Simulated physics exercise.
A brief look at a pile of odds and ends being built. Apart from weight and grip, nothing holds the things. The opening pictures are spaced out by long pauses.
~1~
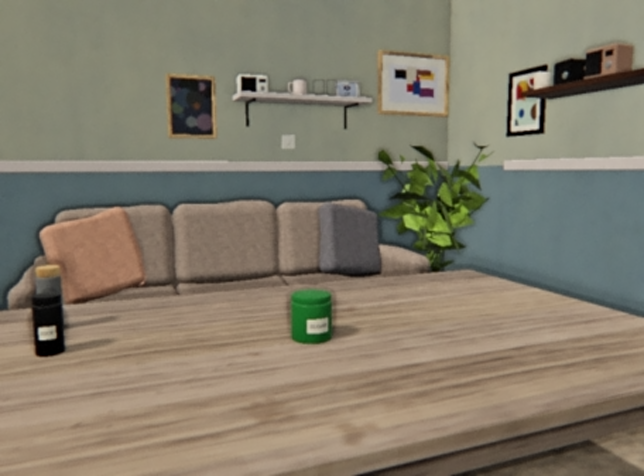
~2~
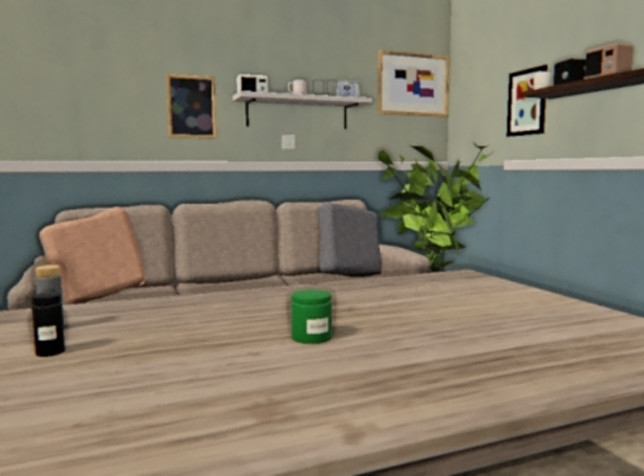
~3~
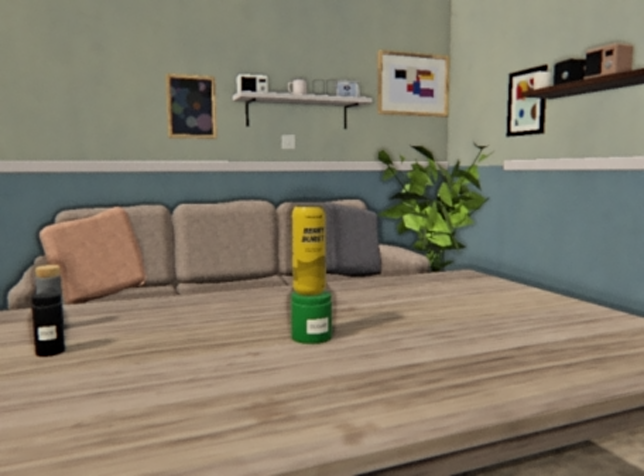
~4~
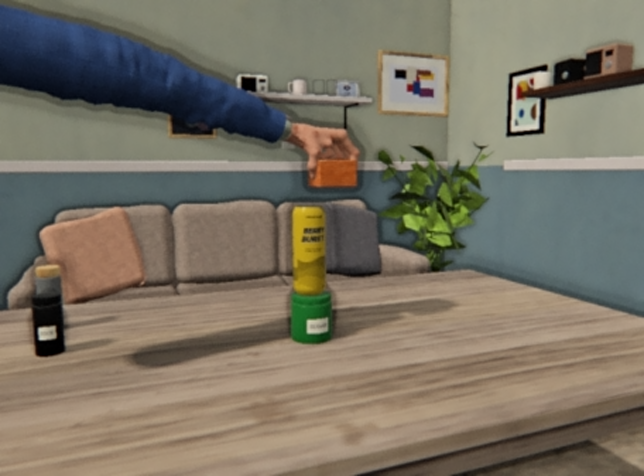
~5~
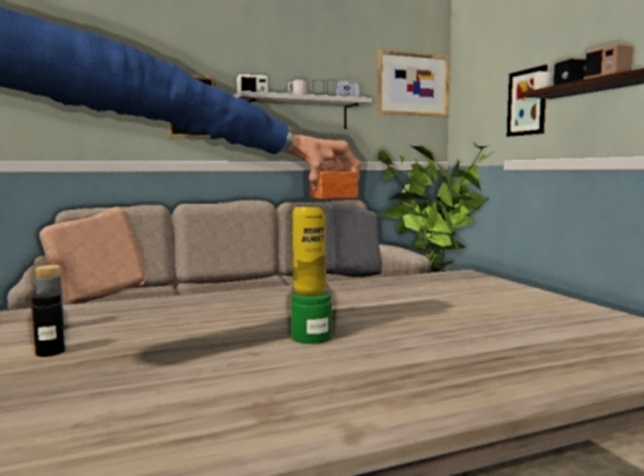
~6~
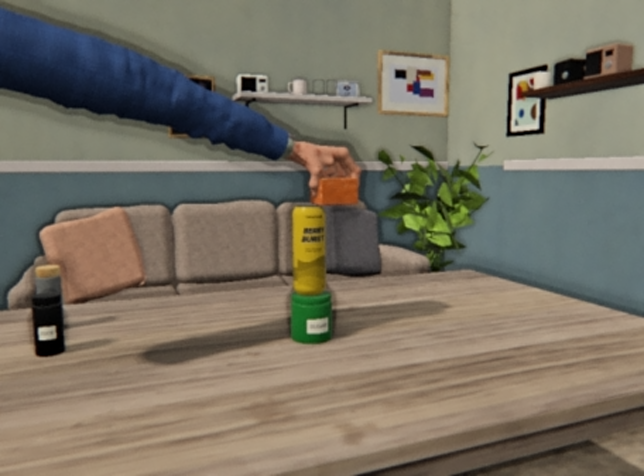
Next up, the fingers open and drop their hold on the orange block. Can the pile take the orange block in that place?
Most likely the pile fails.
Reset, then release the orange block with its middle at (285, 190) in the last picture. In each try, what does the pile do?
After that, the pile falls over.
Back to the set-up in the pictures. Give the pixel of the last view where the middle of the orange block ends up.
At about (355, 319).
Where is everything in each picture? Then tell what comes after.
In the first frame, the last thing is not in view yet; green jar (311, 316).
In the second frame, the last thing is not in view yet.
In the third frame, the last thing is not in view yet; green jar (311, 316).
The fourth frame shows on its way; orange block (332, 173); yellow can (309, 249).
The fifth frame shows on its way; orange block (334, 185); green jar (311, 316).
The sixth frame shows in place under the hand; orange block (334, 191); yellow can (309, 249).
Then, 0.30 s past the last view, orange block now fallen.
Then, 0.60 s past the last view, things are still on the move.
Finally, fallen, orange block; the other 4 still in place. Final places as the last picture's camera would see them, orange block near (355, 319). The pile gives way.
